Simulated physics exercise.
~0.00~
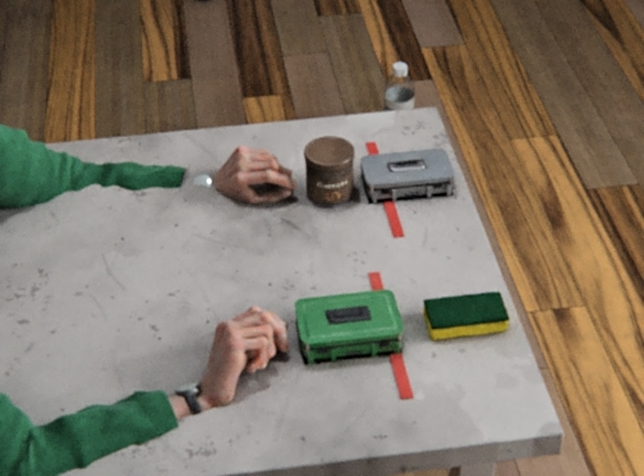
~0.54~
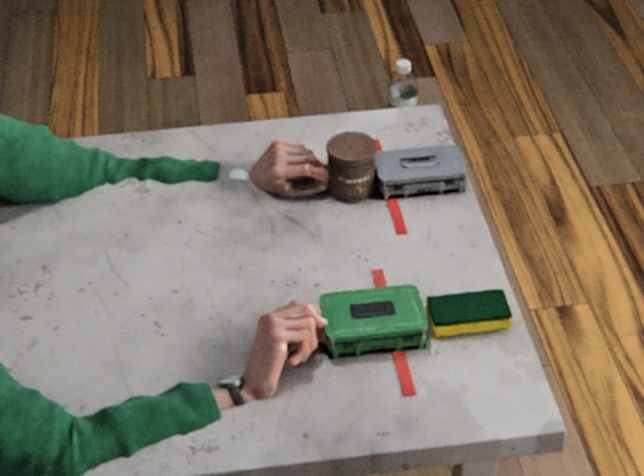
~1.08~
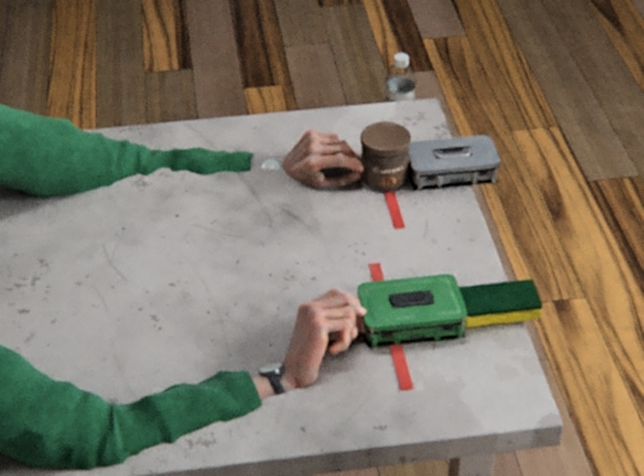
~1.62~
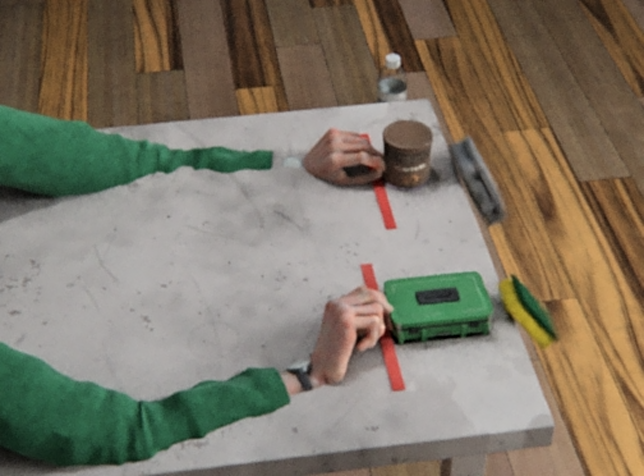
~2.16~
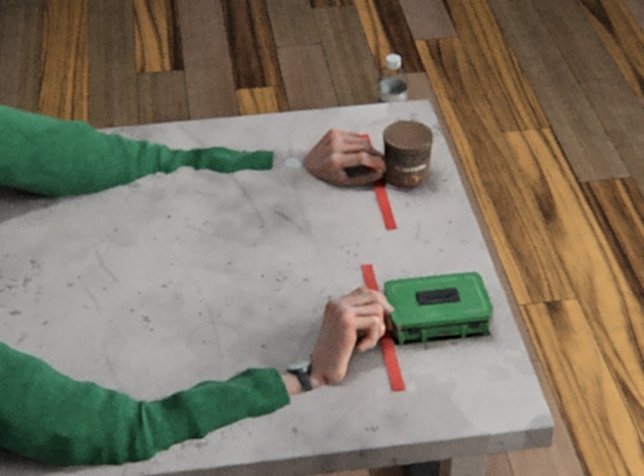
Two hands pushing a brown pot and green case rightward, knocking a grey case and yellow-green sponge off the table edge.
